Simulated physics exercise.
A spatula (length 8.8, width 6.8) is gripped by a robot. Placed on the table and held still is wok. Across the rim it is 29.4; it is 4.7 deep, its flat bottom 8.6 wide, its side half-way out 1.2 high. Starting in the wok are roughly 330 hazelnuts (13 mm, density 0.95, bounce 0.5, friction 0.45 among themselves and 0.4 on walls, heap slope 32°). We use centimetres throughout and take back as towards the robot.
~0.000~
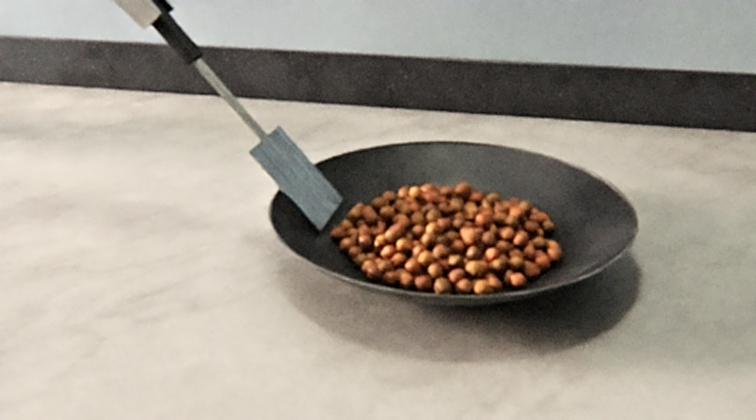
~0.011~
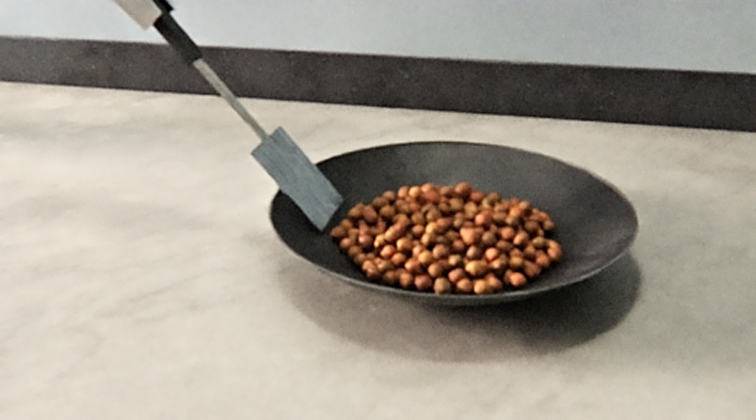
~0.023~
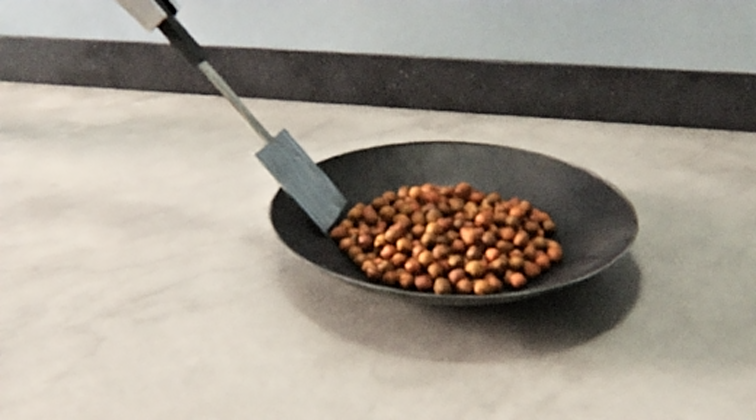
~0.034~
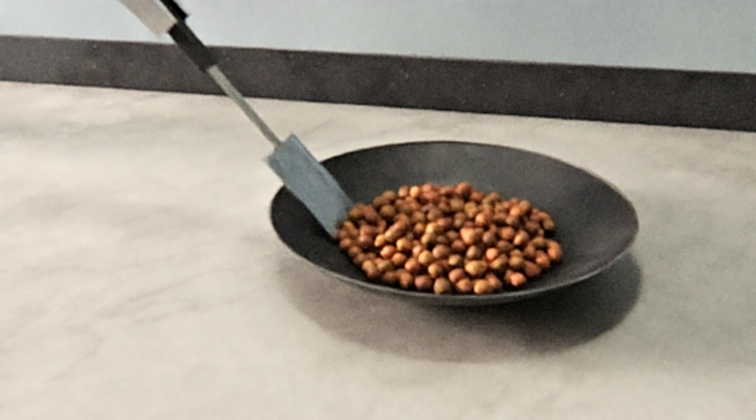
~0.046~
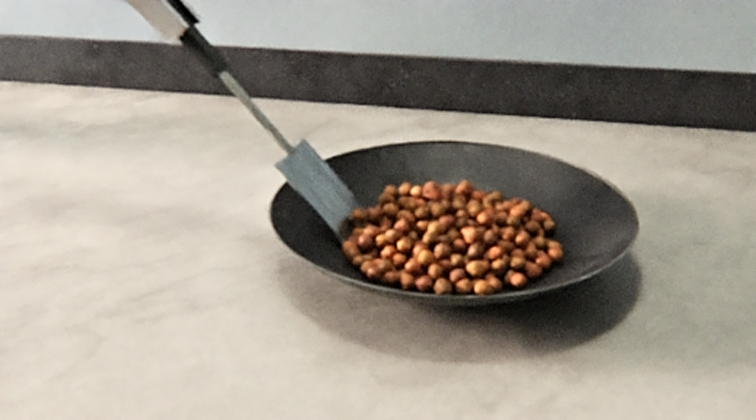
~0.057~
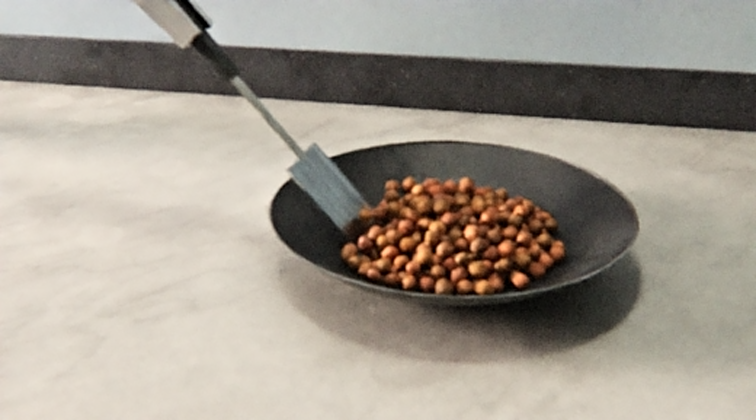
The footage shows a dark wok of brown hazelnuts resting on a pale tabletop as a robot-held spatula, slanting in from the upper left, slides slowly a short way rightward and down, nudging the nuts at the heap's left edge.
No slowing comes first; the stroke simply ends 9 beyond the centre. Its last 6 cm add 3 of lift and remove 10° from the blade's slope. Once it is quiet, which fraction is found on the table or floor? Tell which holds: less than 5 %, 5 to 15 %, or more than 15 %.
What holds is more than 15 %.
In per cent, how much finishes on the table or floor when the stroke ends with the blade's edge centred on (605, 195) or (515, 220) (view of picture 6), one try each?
Around 30 per cent for the first try and 0 per cent for the second.
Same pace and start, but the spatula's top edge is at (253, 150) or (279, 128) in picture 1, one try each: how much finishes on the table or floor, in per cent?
I'd say near 25 per cent for the first and near 20 per cent for the second.
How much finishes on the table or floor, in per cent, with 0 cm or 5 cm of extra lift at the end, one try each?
Roughly 10 per cent, then 20 per cent.
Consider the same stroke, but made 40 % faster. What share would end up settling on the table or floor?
About 30 %.
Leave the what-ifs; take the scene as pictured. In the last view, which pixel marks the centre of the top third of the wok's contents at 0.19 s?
Centre: Roughly (531, 220) in the last picture.
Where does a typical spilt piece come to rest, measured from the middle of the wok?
That distance comes to about 30 cm.
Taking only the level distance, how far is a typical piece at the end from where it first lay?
5 cm.
By 0.12 s, sloping 49°, highest piece 6 above the table; 333 in the wok.
By 0.19 s, sloping 47°, highest piece 6 above the table; 333 in the wok.
By 0.42 s, sloping 39°, highest piece 5 above the table; 255 in the wok, 70 on the table or floor, 8 on the blade or in flight.
By 1.47 s, sloping 39°, highest piece 4 above the table; 255 in the wok, 78 on the table or floor.
Final count, 255 in the wok, 78 on the table or floor. That is 23 % on the table or floor.
